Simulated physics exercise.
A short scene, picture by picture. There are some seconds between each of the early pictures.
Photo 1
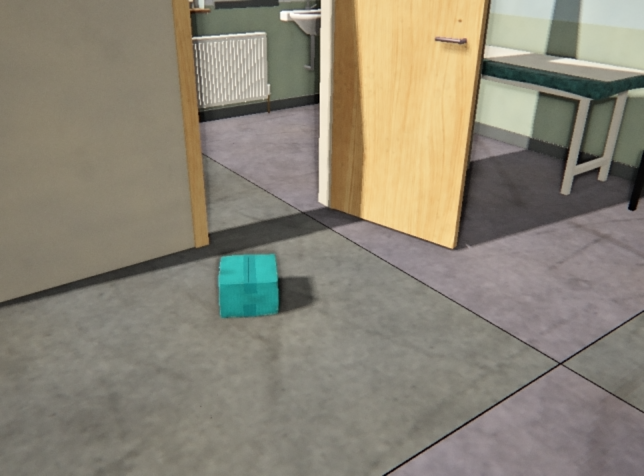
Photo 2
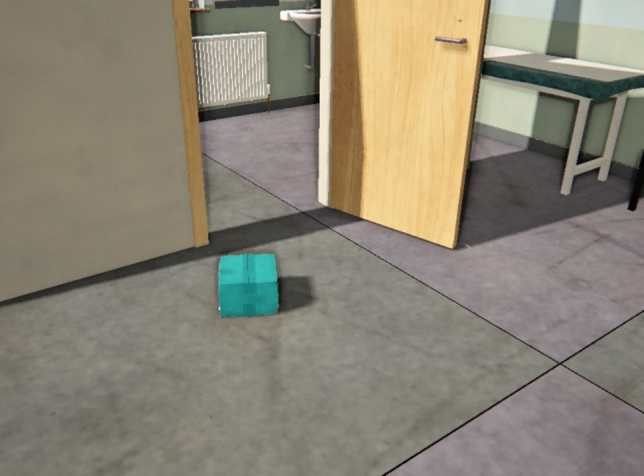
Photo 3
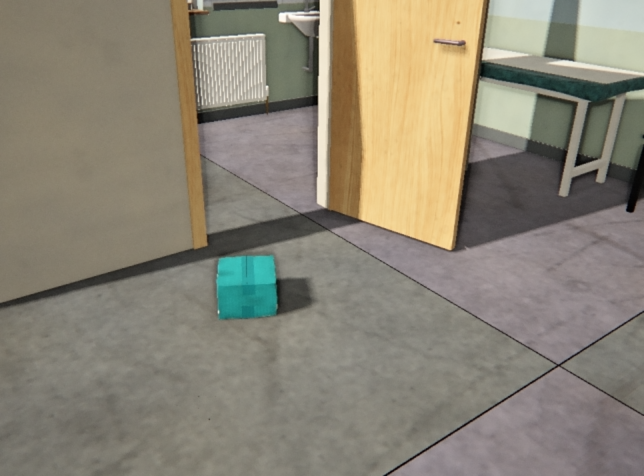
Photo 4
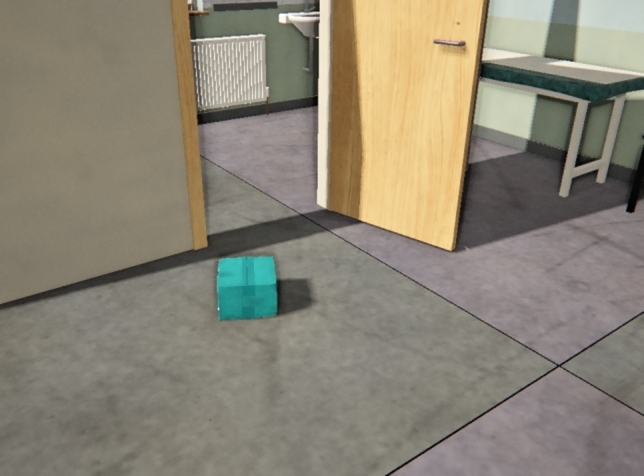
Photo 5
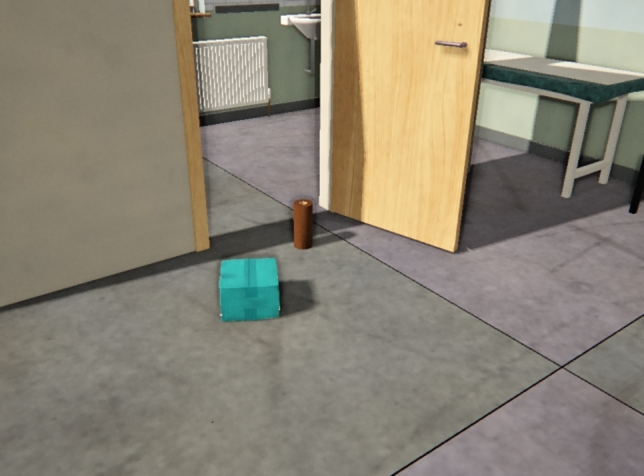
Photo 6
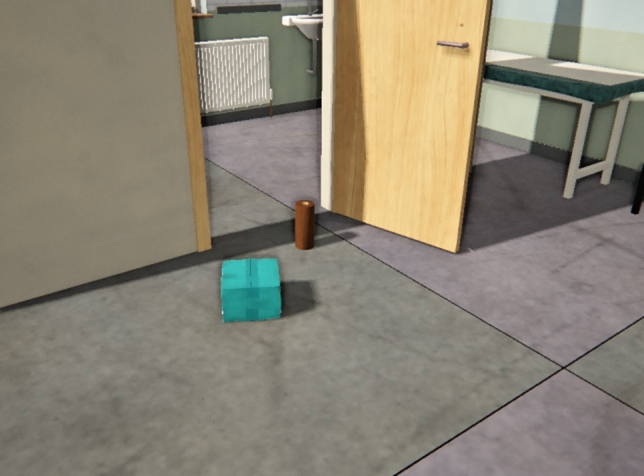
A brown roll appears upright beside the open door, behind a turquoise box that stays still.
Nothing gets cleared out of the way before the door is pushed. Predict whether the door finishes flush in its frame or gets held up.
My prediction is that the door will travel its full swing.
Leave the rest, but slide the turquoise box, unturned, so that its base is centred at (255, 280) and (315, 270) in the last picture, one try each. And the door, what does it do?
Try one: Swings all the way; try two: Gets held up.
Then, 1.10 s on from there, open by 69°.
Then, 1.80 s on from there, open by 31°; brown roll shifted about its own width near (291, 223).
Then, 2.20 s on from there, open by 9°; brown roll shifted well along near (262, 215).
In the end, open by 0°; moved from the start, brown roll; turquoise box unmoved. At the end, from the last picture's camera, brown roll near (250, 209).
